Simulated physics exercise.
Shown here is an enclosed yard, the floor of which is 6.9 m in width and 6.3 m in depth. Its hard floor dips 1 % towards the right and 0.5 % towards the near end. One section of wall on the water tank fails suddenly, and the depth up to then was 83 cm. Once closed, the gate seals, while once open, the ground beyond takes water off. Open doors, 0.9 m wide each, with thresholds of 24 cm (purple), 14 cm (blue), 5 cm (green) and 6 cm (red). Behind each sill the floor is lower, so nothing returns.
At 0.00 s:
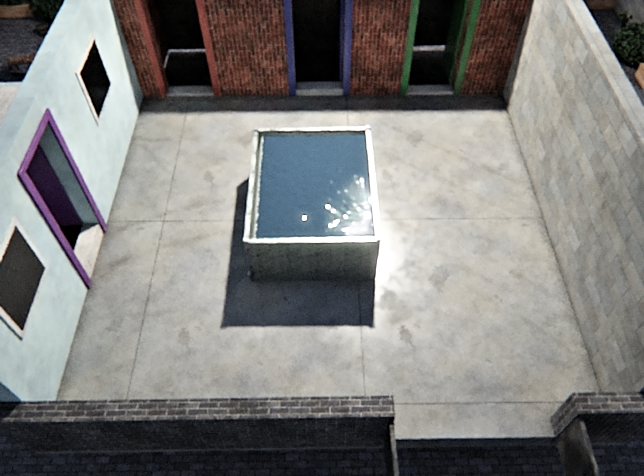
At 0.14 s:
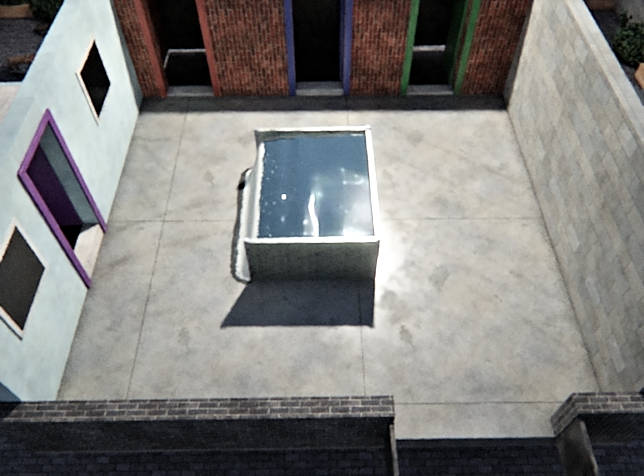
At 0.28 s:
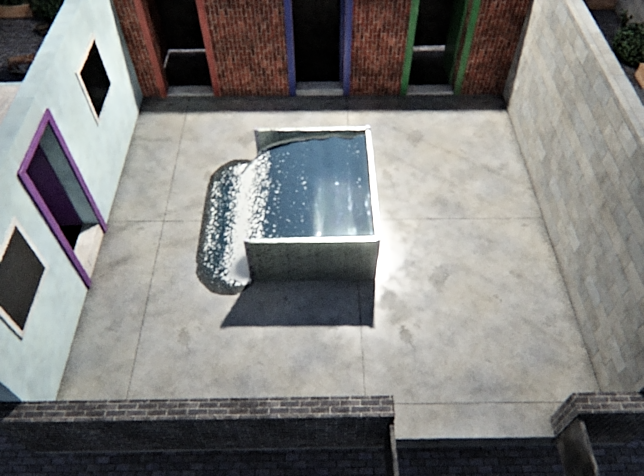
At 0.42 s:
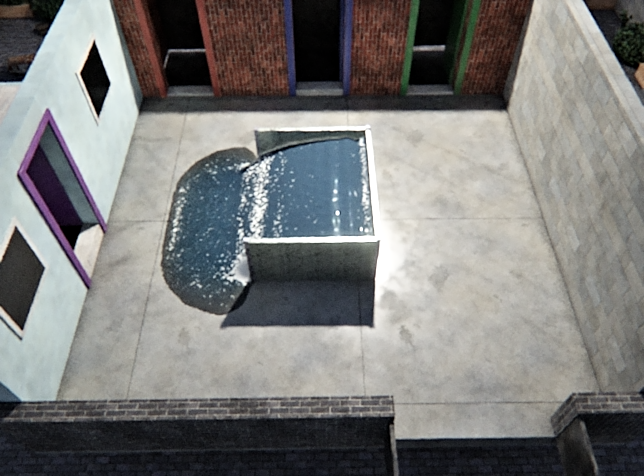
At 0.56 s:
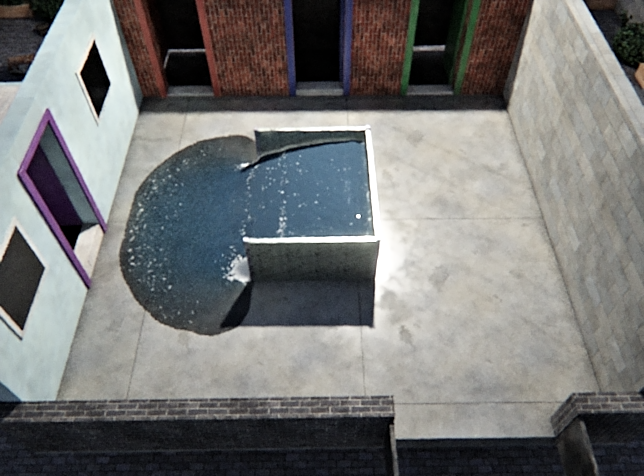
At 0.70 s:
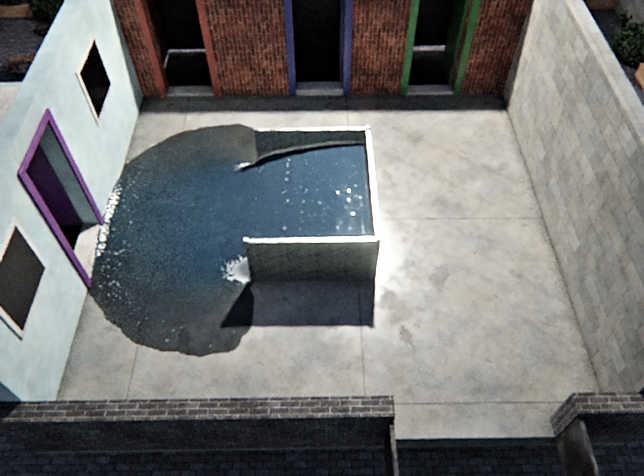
Water burst from the left side of a raised tank in a walled yard, foaming at first, then spread across the concrete in a widening rounded pool that reached the purple-framed doorway on the left.
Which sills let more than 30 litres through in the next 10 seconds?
In order: At the purple door it looks set to land over the limit, at the blue door it looks set to land under the limit, at the green door it looks set to land under the limit, at the red door it looks set to land over the limit.
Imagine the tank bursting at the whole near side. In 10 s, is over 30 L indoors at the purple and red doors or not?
Against the limit, the purple door stays within it and the red door exceeds it.
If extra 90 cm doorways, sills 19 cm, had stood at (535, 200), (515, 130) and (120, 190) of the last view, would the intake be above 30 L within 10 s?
Result in order - not enough, not enough, more than that.
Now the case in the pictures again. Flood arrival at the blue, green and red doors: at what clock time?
The blue door is reached at 3.0 s, green at 4.0 s, red at 1.3 s.
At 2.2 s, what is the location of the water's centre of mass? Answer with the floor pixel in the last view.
The water's centre sits at about (192, 226).
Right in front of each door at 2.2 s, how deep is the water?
Depths: Purple door 35 cm, blue door 0 cm, green door 0 cm, red door 23 cm.
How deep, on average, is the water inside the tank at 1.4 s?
Mean depth: Some 34 cm.
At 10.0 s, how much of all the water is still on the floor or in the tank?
Near 82 in a hundred is still there.
After 1.4 s water covers 30 % of the floor and is deepest (48 cm) near (118, 228); purple door 45 cm at the sill, 68 L in, blue door not reached, green door not reached, red door 3 cm at the sill, 0 L in.
After 2.2 s water covers 30 % of the floor and is deepest (46 cm) near (54, 408); purple door 35 cm at the sill, 146 L in, blue door not reached, green door not reached, red door 23 cm at the sill, 20 L in.
After 3.5 s water covers 55 % of the floor and is deepest (28 cm) near (50, 423); purple door 16 cm at the sill, 167 L in, blue door 5 cm at the sill, 0 L in, green door not reached, red door 21 cm at the sill, 163 L in.
After 6.0 s water covers 95 % of the floor and is deepest (18 cm) near (534, 198); purple door 8 cm at the sill, 167 L in, blue door 6 cm at the sill, 0 L in, green door 3 cm at the sill, 0 L in, red door 10 cm at the sill, 259 L in.
After 10.0 s water covers 95 % of the floor and is deepest (12 cm) near (381, 208); purple door 4 cm at the sill, 167 L in, blue door 3 cm at the sill, 0 L in, green door 7 cm at the sill, 2 L in, red door 2 cm at the sill, 265 L in.
